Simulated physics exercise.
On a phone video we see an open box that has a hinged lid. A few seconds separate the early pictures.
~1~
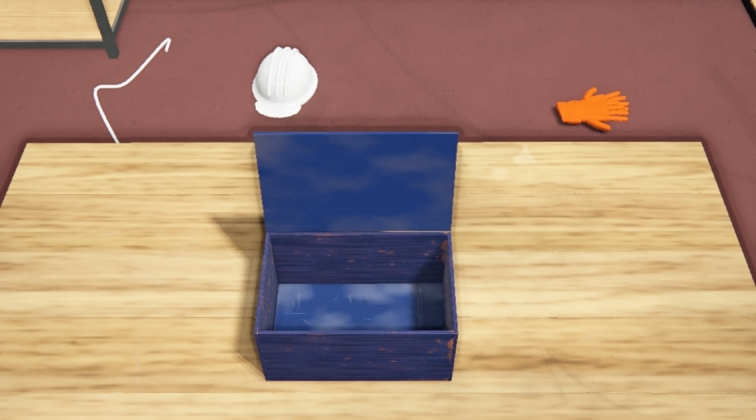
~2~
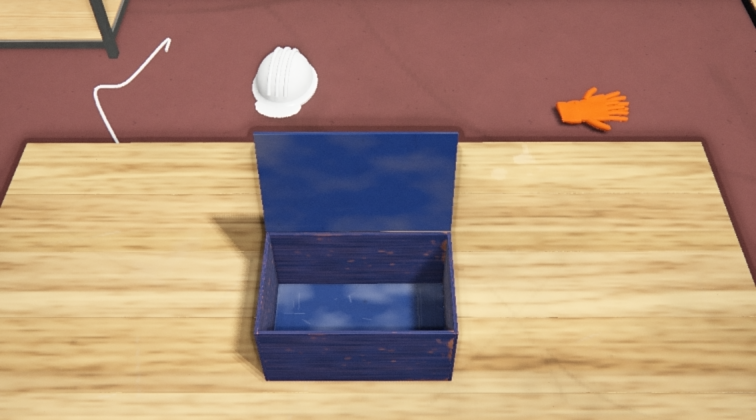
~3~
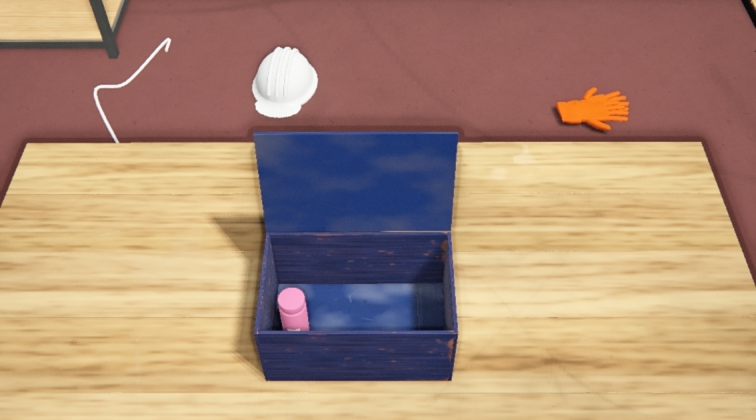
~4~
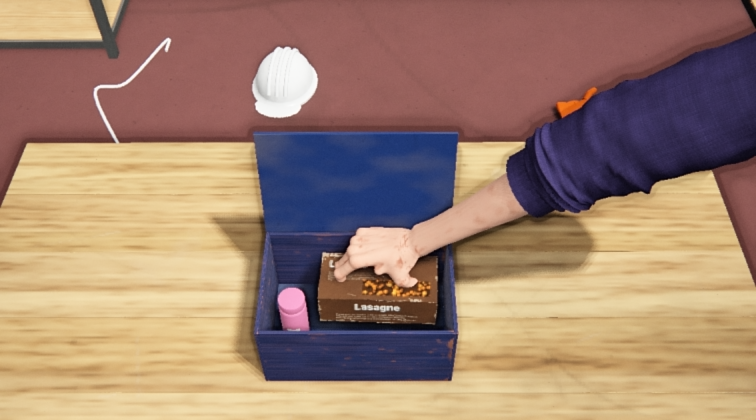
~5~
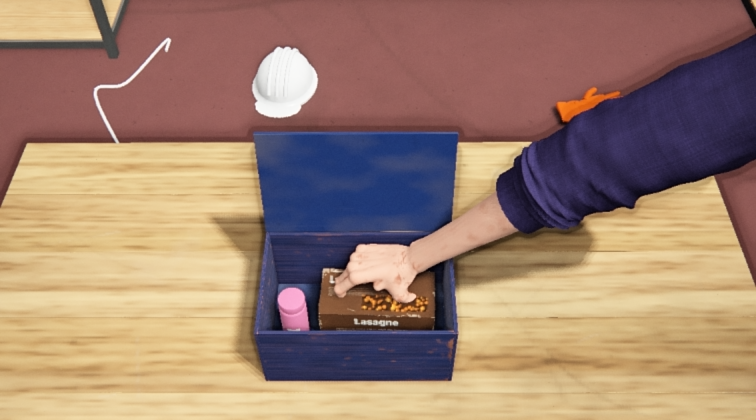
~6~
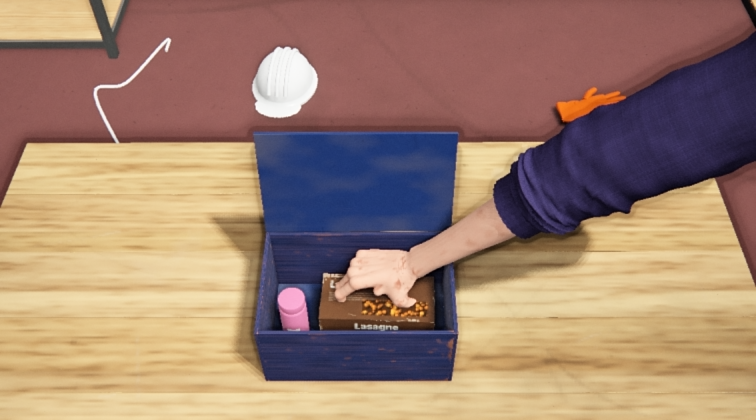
A pink shaker appeared at the left inside an open blue box on a wooden table, then a hand reached in from the right and lowered a brown lasagne carton beside it, still holding on.
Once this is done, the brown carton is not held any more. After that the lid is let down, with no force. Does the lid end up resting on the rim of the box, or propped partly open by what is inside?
It rests on the rim.
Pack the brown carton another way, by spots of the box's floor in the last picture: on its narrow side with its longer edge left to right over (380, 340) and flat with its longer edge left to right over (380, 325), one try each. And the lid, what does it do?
Trial 1: Lid lowered. Trial 2: Lid lowered.
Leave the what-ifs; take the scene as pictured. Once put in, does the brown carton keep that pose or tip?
As it turns out, it keeps its original angle.
Then, 1.10 s on from there, lid starting down.
Then, 1.50 s on from there, lid 62° above the rim.
Then, 1.80 s on from there, lid 37° above the rim.
Then, 2.10 s on from there, lid 7° above the rim.
In the end, lid shut; both unmoved. At the end, from the last picture's camera, brown carton near (378, 308).
